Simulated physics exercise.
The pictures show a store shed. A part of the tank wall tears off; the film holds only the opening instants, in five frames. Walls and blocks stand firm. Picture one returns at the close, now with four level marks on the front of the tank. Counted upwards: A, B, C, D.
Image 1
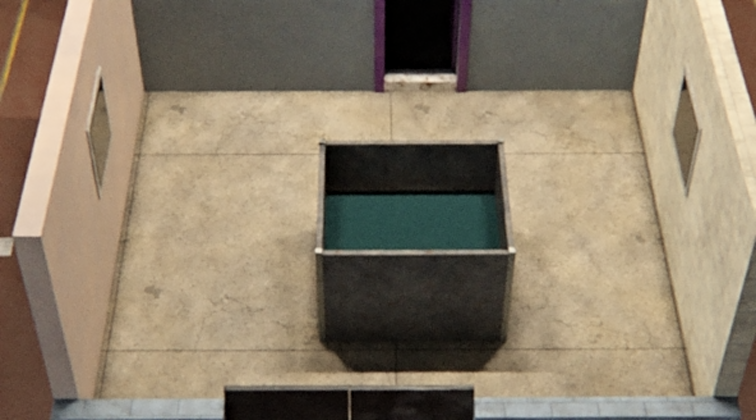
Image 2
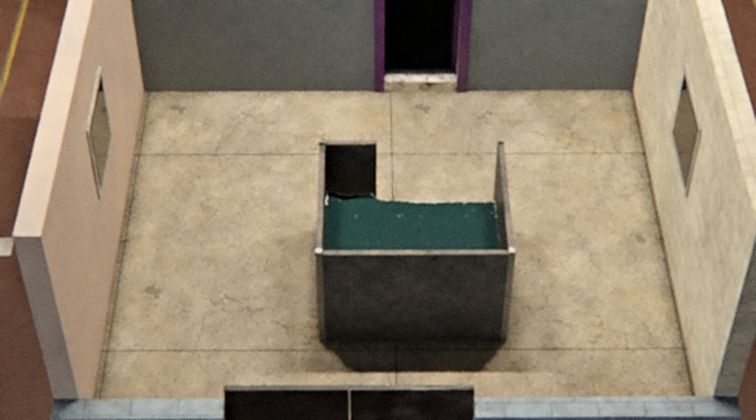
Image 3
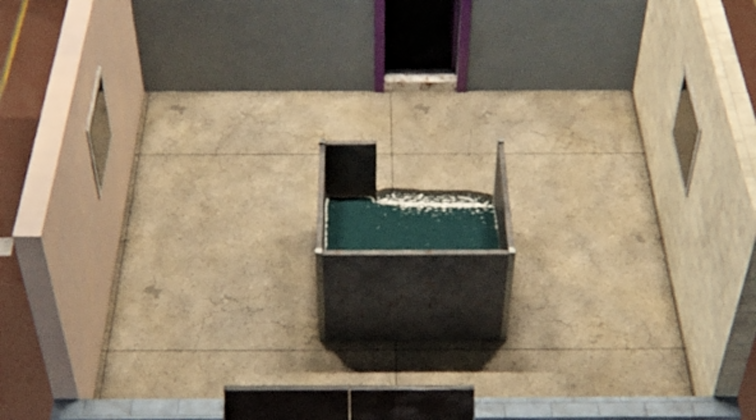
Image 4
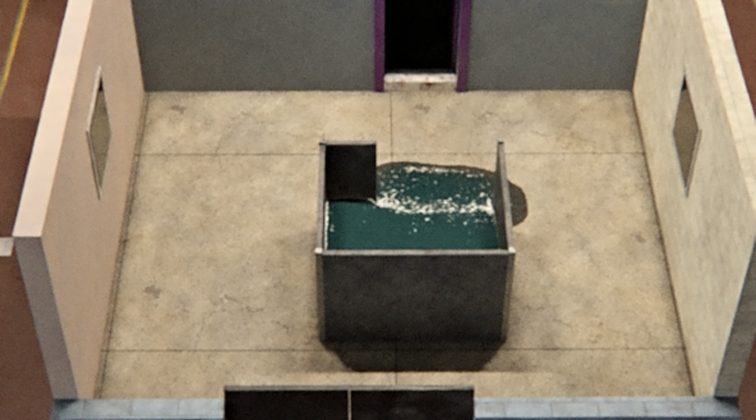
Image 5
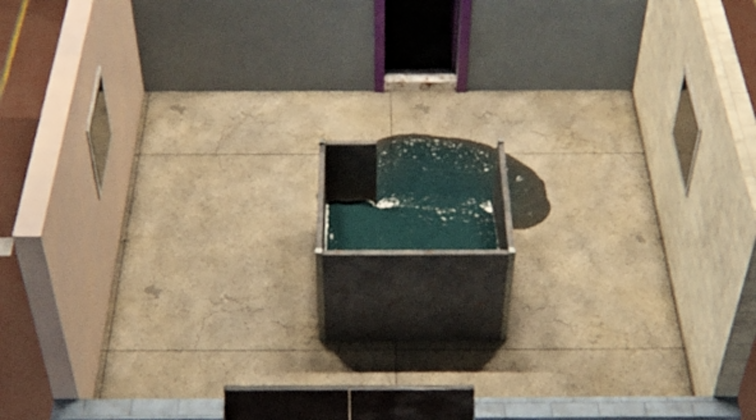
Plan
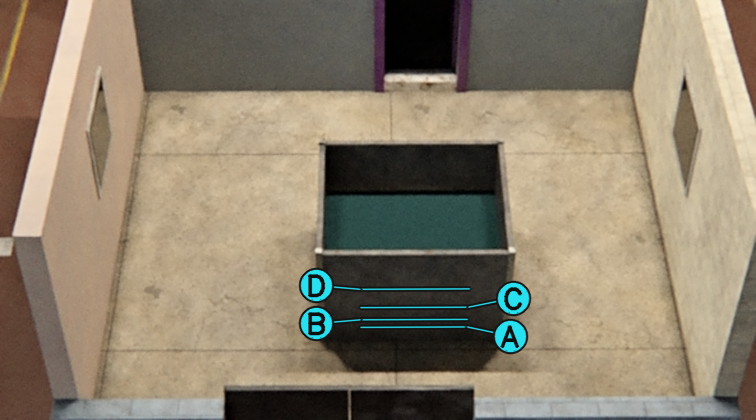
A dark tank's back wall partly disappears and green water spreads out across the floor behind.
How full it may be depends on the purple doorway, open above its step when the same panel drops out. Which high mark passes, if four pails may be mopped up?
Take B.
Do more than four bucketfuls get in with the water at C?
Yes, that goes wrong.
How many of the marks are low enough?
Two of them.
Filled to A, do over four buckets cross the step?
No.
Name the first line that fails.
It is C.
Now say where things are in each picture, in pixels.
Water in the tank at rest, its middle at (412, 240); foot of the purple doorway at (420, 91); shut gate at (349, 395).
Water covers 1 % of the ground, its front hidden from here.
Water covers 3 % of the ground, its front hidden from here.
Water covers 6 % of the ground, its front hidden from here.
Water covers 11 % of the ground, its front hidden from here.
On the marked copy, A at (413, 327); B at (414, 319); C at (414, 307); D at (414, 289); from the bottom up A, B, C, D.
Choosing A, nothing gets over.
Choosing B, a bucket or two gets in.
Choosing C, about 11 bucketfuls get in.
Choosing D, dozens of bucketfuls pour in.
